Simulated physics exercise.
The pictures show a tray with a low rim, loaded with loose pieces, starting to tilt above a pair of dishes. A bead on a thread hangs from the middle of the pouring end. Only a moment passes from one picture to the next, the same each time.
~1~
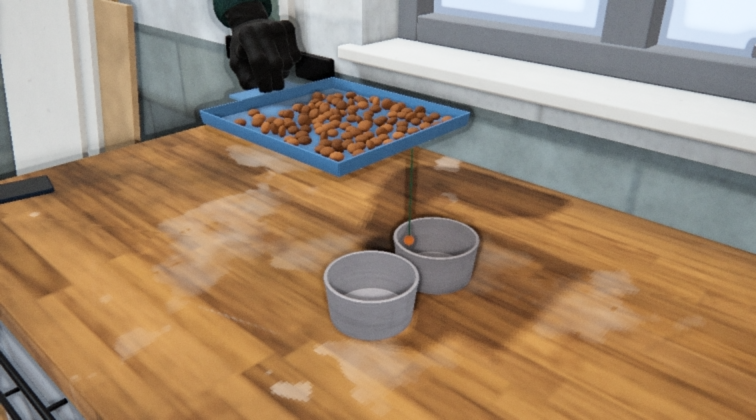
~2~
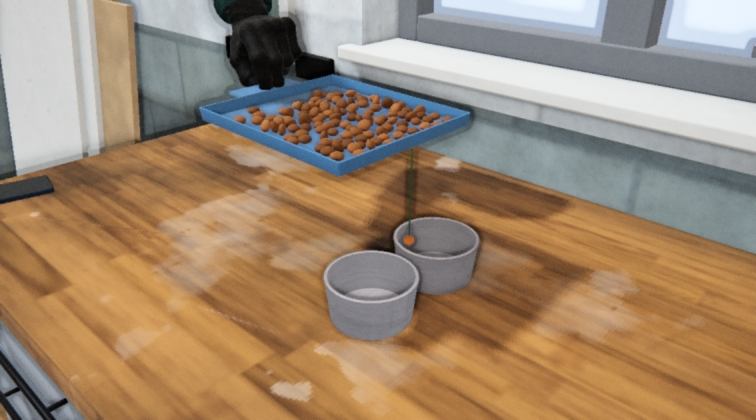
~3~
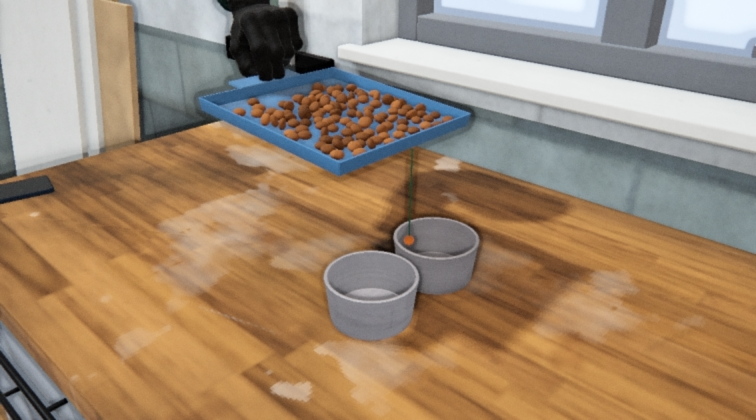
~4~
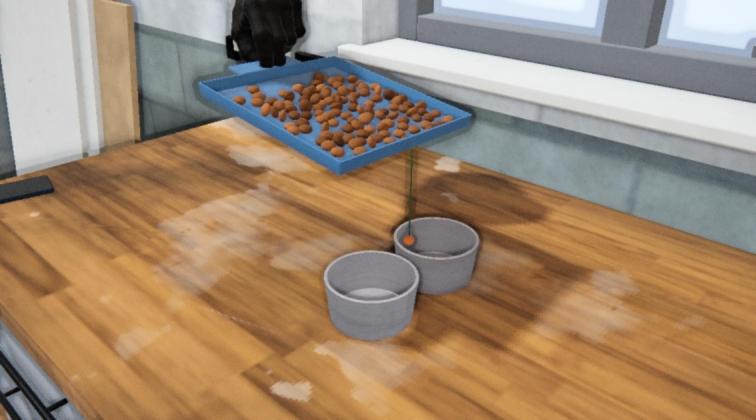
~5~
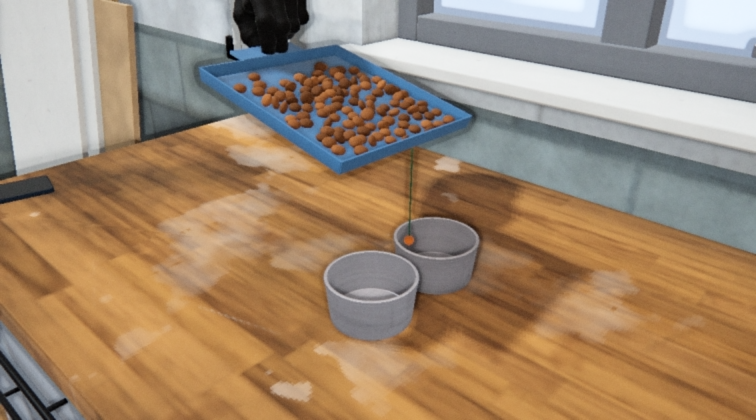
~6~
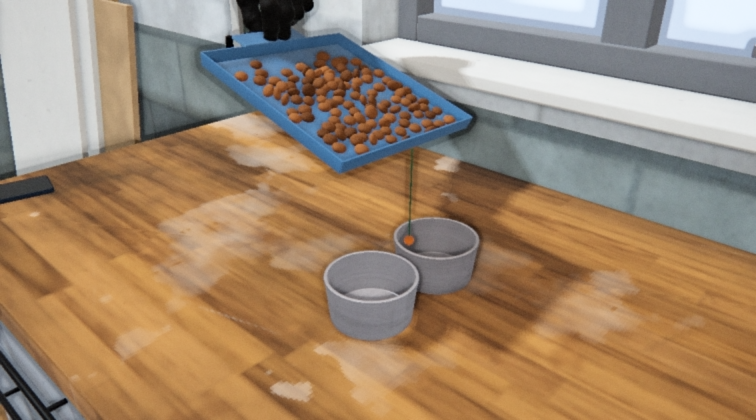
Blue tray of brown kibble pieces tilting gradually toward its near edge as a black gripper raises the far side above two grey dishes.
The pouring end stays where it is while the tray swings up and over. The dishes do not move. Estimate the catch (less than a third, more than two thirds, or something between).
They take less than a third between them.
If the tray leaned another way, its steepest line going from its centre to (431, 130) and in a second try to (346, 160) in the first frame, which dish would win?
The first try: The right dish. The second: The dish on the left.
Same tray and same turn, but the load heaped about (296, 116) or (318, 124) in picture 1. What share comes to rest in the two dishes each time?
About 20 and 20 per cent.
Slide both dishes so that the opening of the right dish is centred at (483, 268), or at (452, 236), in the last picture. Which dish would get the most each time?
First the dish on the right, then the right-hand dish.
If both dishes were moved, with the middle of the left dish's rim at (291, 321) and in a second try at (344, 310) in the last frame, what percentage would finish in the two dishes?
Near 0 % and 30 %.
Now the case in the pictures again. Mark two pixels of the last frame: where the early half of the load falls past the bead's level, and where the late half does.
Around (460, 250) and then (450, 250).
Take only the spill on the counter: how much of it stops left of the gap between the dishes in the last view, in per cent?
About 0 per cent.
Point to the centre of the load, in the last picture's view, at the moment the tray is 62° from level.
Around (403, 94).
Shortly afterwards, tray tipped steeply; the whole lot on the tray.
Next, tray tipped past a quarter turn; near a quarter on the tray; only a few in the right dish; near a third outside both; near half in the air.
Some moments later, tray tipped past a quarter turn; only a few in the left dish; a little in the right dish; the bulk outside both.
In the end, tray tipped past a quarter turn; only a few in the left dish; a little in the right dish; the bulk outside both.
